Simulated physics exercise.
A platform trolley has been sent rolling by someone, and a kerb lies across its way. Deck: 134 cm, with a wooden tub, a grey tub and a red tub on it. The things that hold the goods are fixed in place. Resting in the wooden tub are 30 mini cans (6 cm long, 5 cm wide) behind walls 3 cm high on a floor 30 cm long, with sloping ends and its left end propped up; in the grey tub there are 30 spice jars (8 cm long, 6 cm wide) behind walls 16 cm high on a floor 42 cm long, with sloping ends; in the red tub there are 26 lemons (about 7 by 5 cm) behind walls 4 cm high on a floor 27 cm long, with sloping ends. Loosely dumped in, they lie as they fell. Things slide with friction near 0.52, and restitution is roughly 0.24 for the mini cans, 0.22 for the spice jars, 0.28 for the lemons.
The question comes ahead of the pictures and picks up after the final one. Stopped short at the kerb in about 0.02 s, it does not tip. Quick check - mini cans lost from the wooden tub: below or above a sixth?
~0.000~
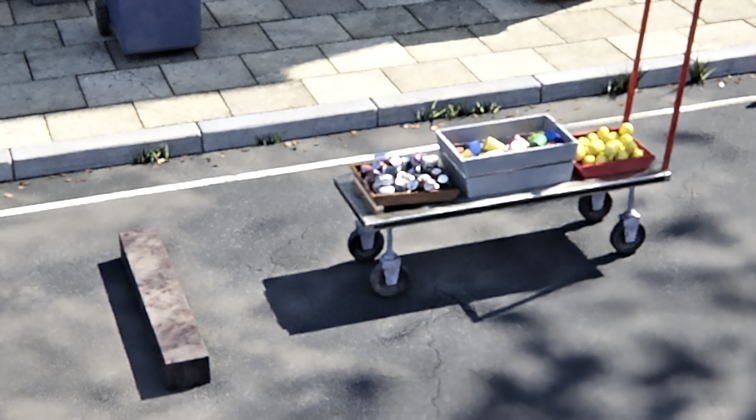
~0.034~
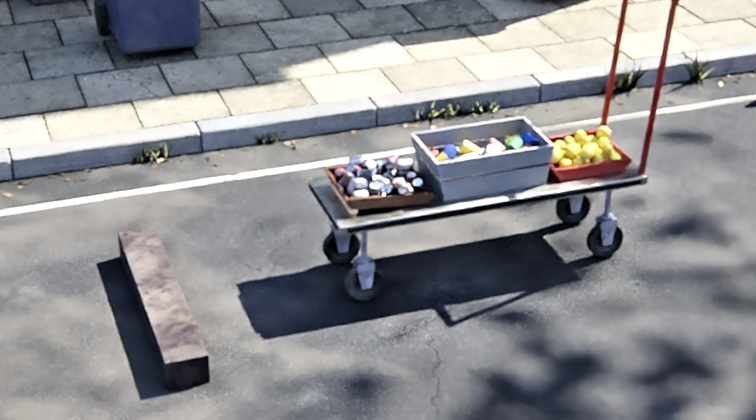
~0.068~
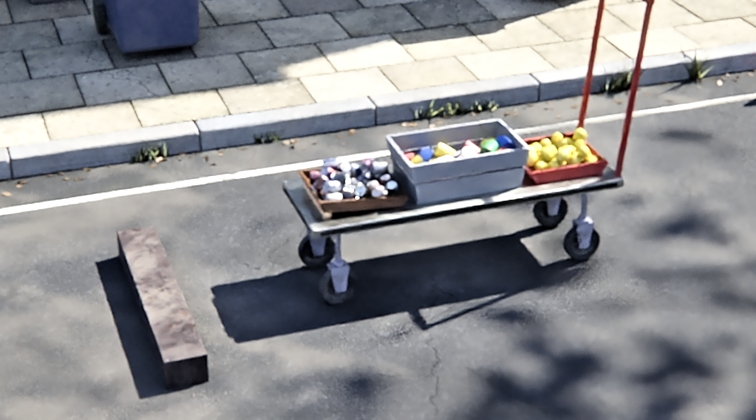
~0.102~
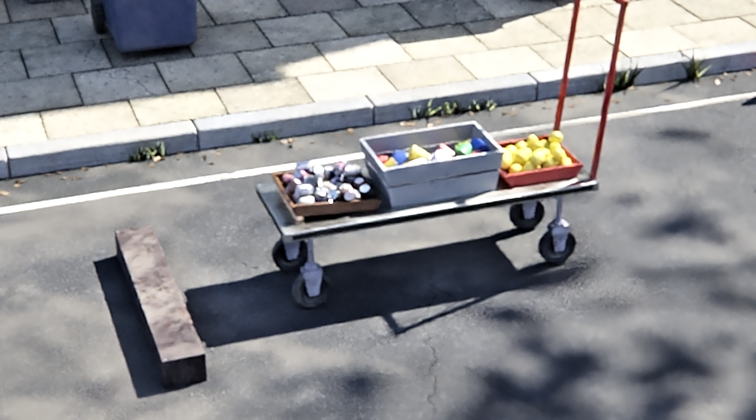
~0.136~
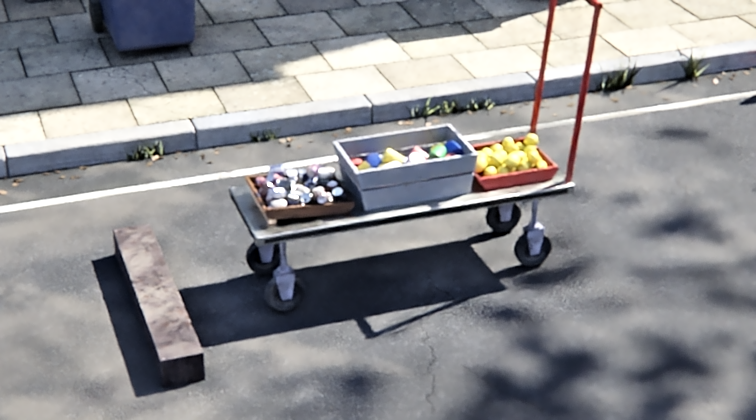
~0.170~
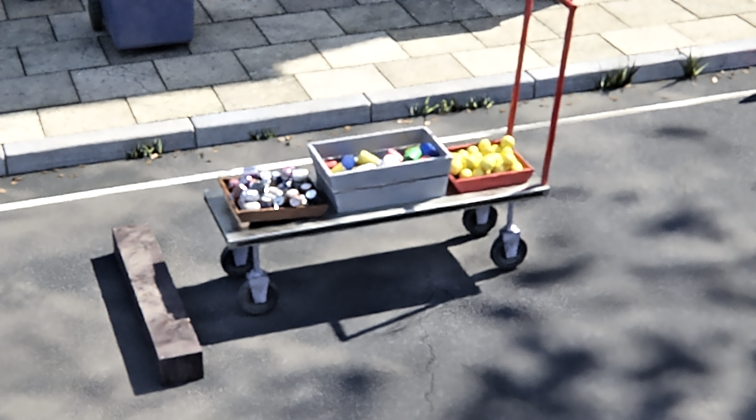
Above a sixth.
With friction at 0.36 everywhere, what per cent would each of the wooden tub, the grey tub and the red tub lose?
Wooden tub 60%, grey tub 10%, red tub 20%.
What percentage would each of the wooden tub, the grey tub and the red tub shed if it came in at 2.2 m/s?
In that case the wooden tub sheds 40 per cent of its load, the grey tub 0 per cent, and the red tub 10 per cent.
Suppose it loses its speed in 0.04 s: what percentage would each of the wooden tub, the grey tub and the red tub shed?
You'd end up with wooden tub at 60 %, grey tub at 0 % and red tub at 20 %.
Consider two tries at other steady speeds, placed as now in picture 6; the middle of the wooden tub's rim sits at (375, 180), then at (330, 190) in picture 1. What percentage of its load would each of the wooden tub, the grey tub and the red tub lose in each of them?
Try by try, the wooden tub would lose 40 then 10 per cent, the grey tub 0 then 0 per cent, and the red tub 10 then 0 per cent.
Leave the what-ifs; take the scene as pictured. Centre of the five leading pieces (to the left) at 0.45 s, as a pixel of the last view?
I'd say near (106, 161).
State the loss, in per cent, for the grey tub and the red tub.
I'd estimate grey tub near 5 and red tub near 20 per cent.
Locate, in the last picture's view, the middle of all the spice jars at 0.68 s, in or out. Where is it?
Roughly (301, 185).
After 0.23 s, the wheels strike.
After 0.33 s, the wooden tub is down by 8 of 30, the grey tub has all 30 and the red tub has all 26.
After 0.45 s, the wooden tub is down by 17 of 30, the grey tub is down by 1 of 30 and the red tub is down by 3 of 26.
After 0.68 s, the wooden tub is down by 19 of 30, the grey tub is down by 1 of 30 and the red tub is down by 5 of 26.
Outcome (at 1.19 s), the wooden tub is down by 19 of 30, the grey tub is down by 2 of 30 and the red tub is down by 5 of 26. Asked share, 19 of 30, 63 per cent.
